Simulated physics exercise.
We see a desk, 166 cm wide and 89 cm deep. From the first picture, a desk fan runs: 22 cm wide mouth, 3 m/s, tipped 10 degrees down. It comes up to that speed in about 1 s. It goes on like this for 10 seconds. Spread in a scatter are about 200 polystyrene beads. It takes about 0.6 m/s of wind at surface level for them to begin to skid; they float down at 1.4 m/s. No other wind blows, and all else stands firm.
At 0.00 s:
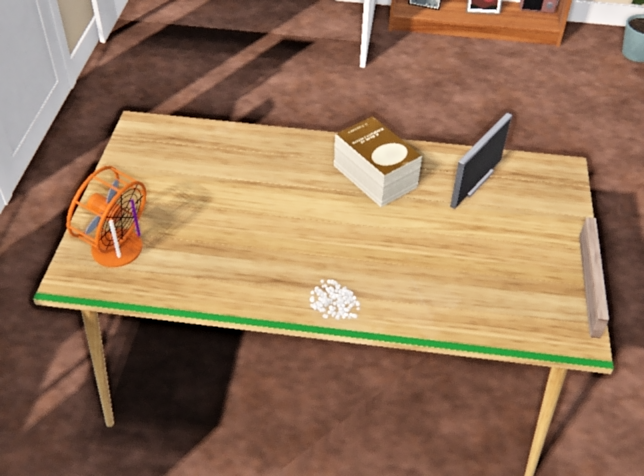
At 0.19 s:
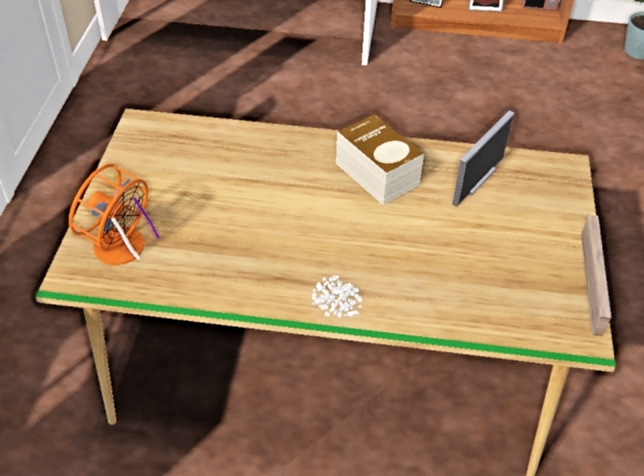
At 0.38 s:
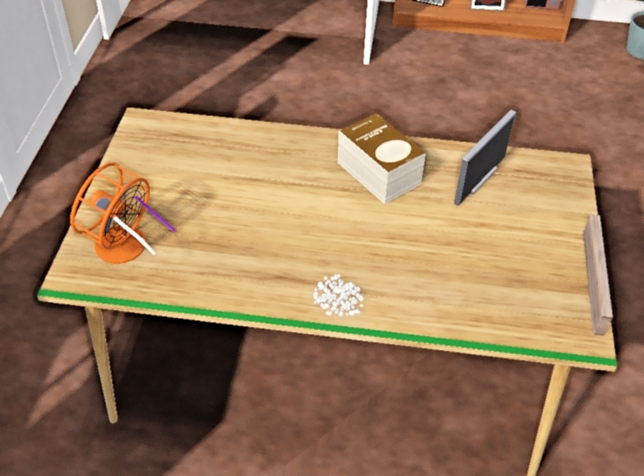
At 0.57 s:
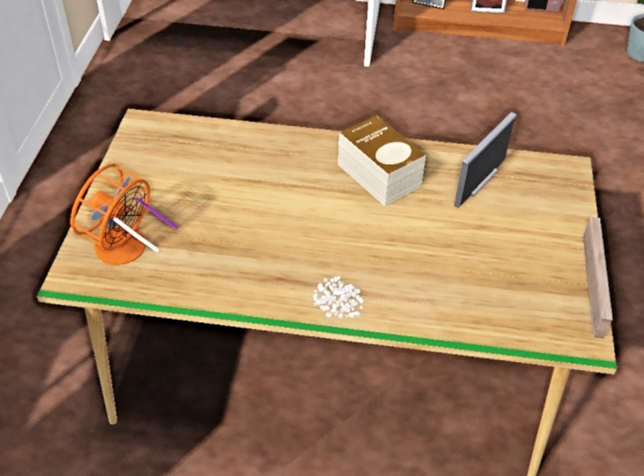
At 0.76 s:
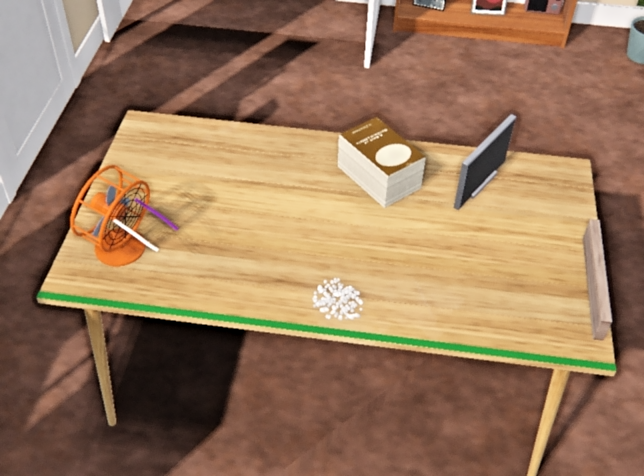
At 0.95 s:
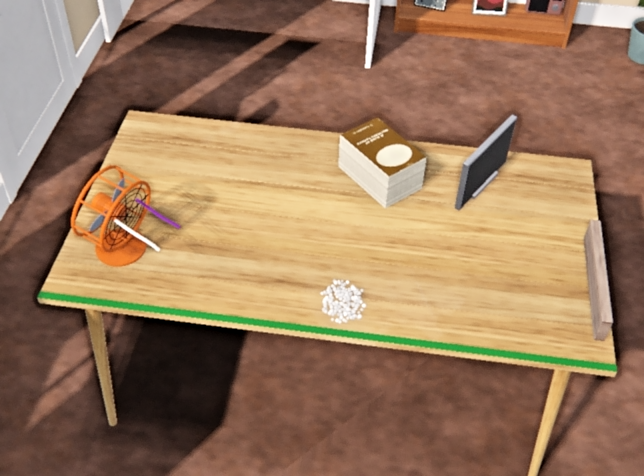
Orange desk fan running on a wooden desk, its ribbons lifting and streaming right, then a scatter of white beads shifting slightly rightward.
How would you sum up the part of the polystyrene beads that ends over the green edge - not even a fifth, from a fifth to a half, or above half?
The share sits between one fifth and one half.
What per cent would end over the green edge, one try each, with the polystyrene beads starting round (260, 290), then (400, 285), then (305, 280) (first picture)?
In turn about 50 %, 0 %, 0 %.
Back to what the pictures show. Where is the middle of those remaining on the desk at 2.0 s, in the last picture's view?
Roughly pixel (585, 279).
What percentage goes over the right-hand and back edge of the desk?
Roughly 30 per cent at the right-hand edge and 0 per cent at the back edge.
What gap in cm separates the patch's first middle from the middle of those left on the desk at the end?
85 cm.
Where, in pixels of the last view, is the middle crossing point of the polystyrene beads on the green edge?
Median crossing, approx. (421, 347).
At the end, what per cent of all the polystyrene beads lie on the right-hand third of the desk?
40 %.
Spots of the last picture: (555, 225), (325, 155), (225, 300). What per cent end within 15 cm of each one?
First spot near 15 %, second near 0 %, third near 0 %.
After 2.0 s, 34 % are over the green edge; the middle of those still in play is near (585, 279); 36 % have settled or left.
After 3.2 s, 34 % are over the green edge; the middle of those still in play is near (581, 222); 44 % have settled or left.
After 5.5 s, 34 % are over the green edge; the middle of those still in play is near (582, 225); 55 % have settled or left.
After 10.0 s, at the end, 34 % are over the green edge; the middle of those still in play is near (582, 225).
